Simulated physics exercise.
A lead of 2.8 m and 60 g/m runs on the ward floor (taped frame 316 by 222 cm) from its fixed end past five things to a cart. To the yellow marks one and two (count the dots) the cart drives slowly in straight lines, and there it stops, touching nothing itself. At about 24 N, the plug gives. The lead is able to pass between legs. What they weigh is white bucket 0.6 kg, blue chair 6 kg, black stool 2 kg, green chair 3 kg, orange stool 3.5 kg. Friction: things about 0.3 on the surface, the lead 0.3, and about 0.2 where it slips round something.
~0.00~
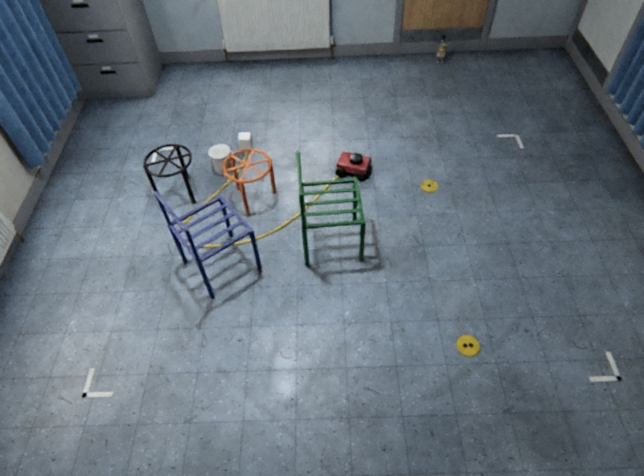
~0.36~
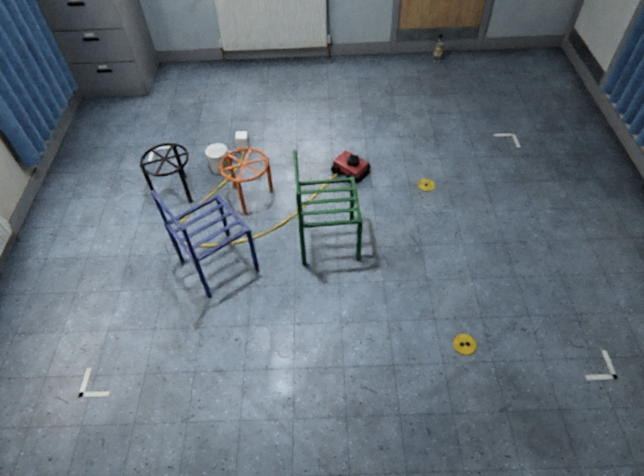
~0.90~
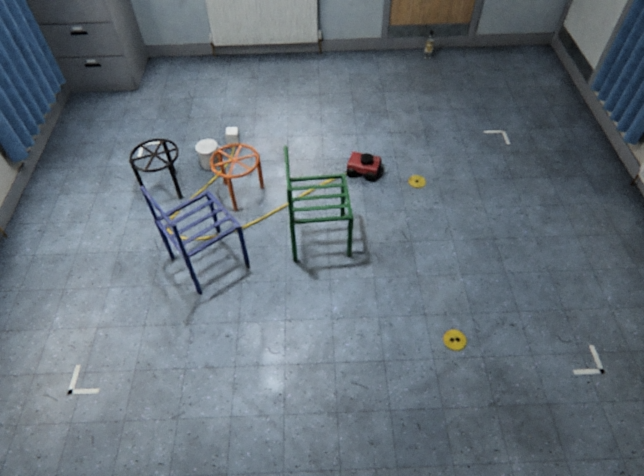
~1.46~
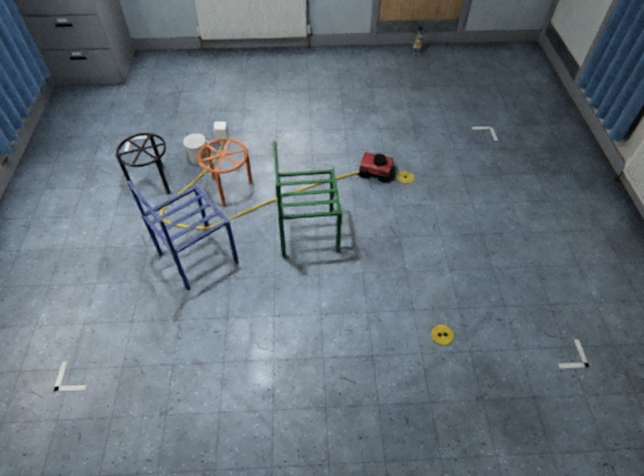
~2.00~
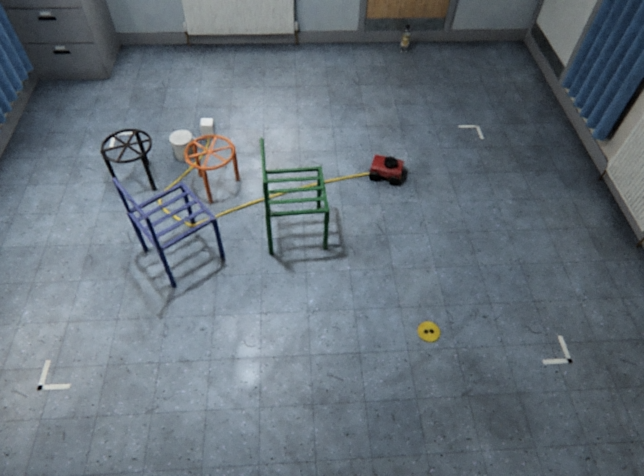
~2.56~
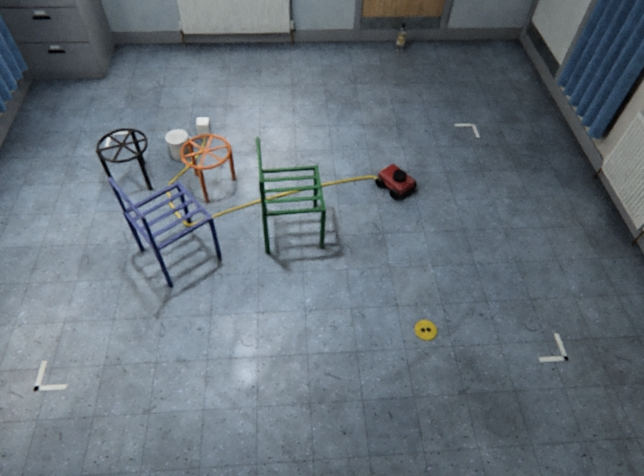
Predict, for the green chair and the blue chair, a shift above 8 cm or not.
Prediction: Green chair - shifts too far; blue chair - barely budges.
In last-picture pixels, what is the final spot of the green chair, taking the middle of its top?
Rest point, last frame: Approx. (281, 231).
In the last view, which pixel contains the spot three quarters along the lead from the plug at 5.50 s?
Look close to (332, 235) in the final picture.
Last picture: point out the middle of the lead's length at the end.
(247, 231) or so.
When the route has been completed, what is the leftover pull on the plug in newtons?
It comes out close to 10 N.
At 3.5 s, cart at (398, 214), lead slack at the fixed end; nothing else has moved.
At 4.5 s, cart at (407, 251), lead slack at the fixed end; nothing else has moved.
At 5.5 s, cart at (412, 290), 7 N at the fixed end; green chair 17 cm off its start at (287, 208).
At 6.5 s, cart at (420, 325), 10 N at the fixed end; green chair 36 cm off its start, blue chair 4 cm off its start.
At 6.9 s, cart at (420, 325), 10 N at the fixed end; green chair 36 cm off its start at (281, 231), blue chair 4 cm off its start at (172, 211).
